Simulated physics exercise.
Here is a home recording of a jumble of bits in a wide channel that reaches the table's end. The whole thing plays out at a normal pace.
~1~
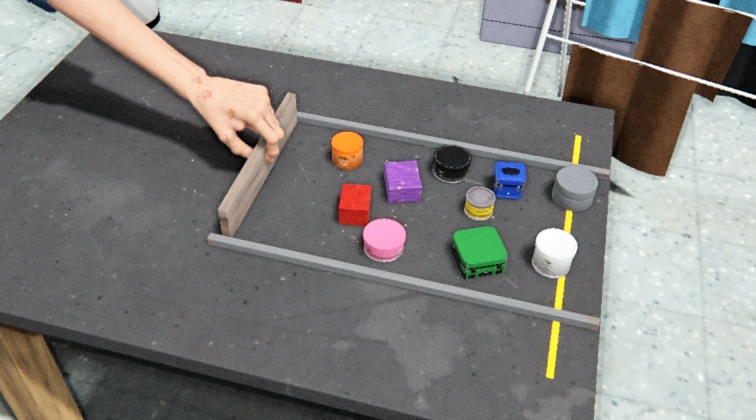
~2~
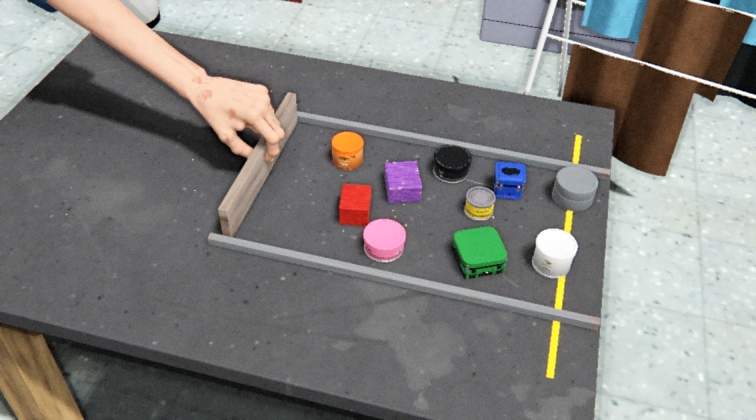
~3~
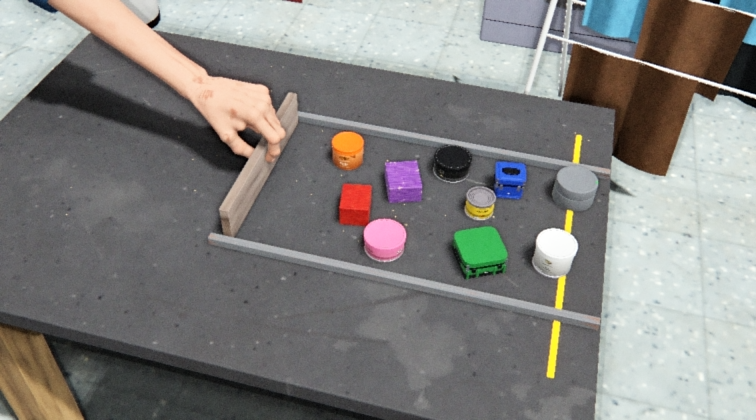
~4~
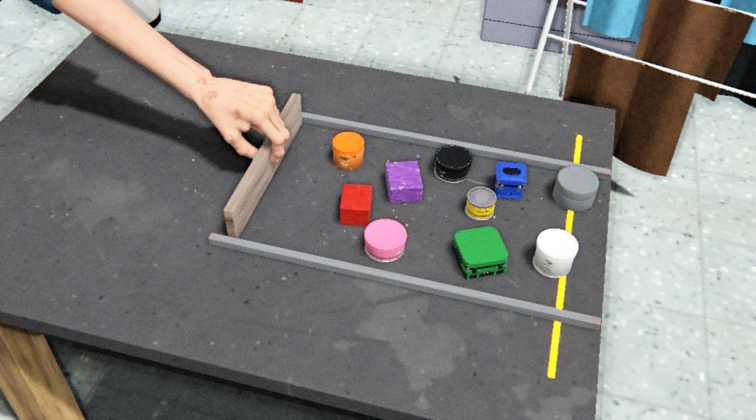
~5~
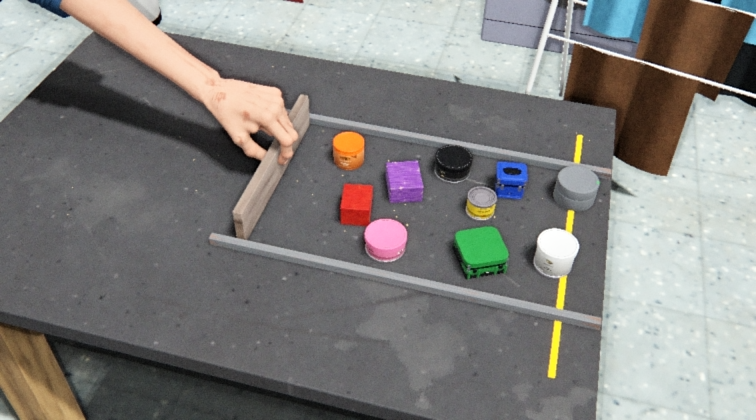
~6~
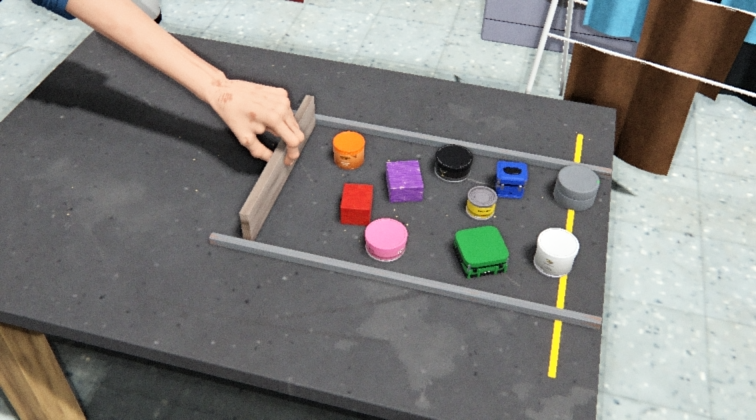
At first, a hand holds a wooden board at the left end of a railed channel on a dark table, with ten colourful small objects spread out ahead of it. Then the hand slides the board a short way right, still short of the objects, which stay practically where they were.
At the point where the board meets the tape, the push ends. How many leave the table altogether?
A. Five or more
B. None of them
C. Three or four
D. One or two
Option A: Five or more.
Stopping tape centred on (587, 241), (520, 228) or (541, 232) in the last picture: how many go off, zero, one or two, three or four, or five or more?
Place by place: Five or more, then just one or two, then one or two.
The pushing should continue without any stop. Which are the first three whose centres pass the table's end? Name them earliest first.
It runs the white pot, the grey lid, and lastly the green case.
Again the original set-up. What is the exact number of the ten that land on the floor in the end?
In all, 5 of them.
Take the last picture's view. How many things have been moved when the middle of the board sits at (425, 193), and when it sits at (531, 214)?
The counts are 6 and 10.
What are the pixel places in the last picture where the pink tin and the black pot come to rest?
Final centres, first then second: (585, 289), (598, 182).
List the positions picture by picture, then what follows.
Grey lid (574, 189); white pot (554, 254); blue case (509, 181); board (262, 161); tape (566, 238), in the first picture.
White pot (554, 254); orange tub (348, 151), in the second picture.
Blue case (509, 181); black pot (452, 164), in the third picture.
Grey lid (576, 189); board (267, 162), in the fourth picture.
White pot (555, 254); red block (357, 205), in the fifth picture.
Grey lid (576, 188); white pot (556, 253); blue case (510, 180); board (281, 164); tape (568, 237), in the sixth picture.
Soon after, none off yet; grey lid at rest near (576, 188); white pot at rest near (556, 253); blue case at rest near (510, 180).
After that, none off yet; grey lid at rest near (576, 188); white pot at rest near (556, 253); blue case displaced a little near (527, 184).
And then, none off yet; grey lid displaced a little near (596, 193); white pot displaced about its own width near (609, 257); blue case displaced well along near (568, 201).
In the end, the number that fall off is five or more; gone, yellow pot, green case, blue case, white pot and grey lid.
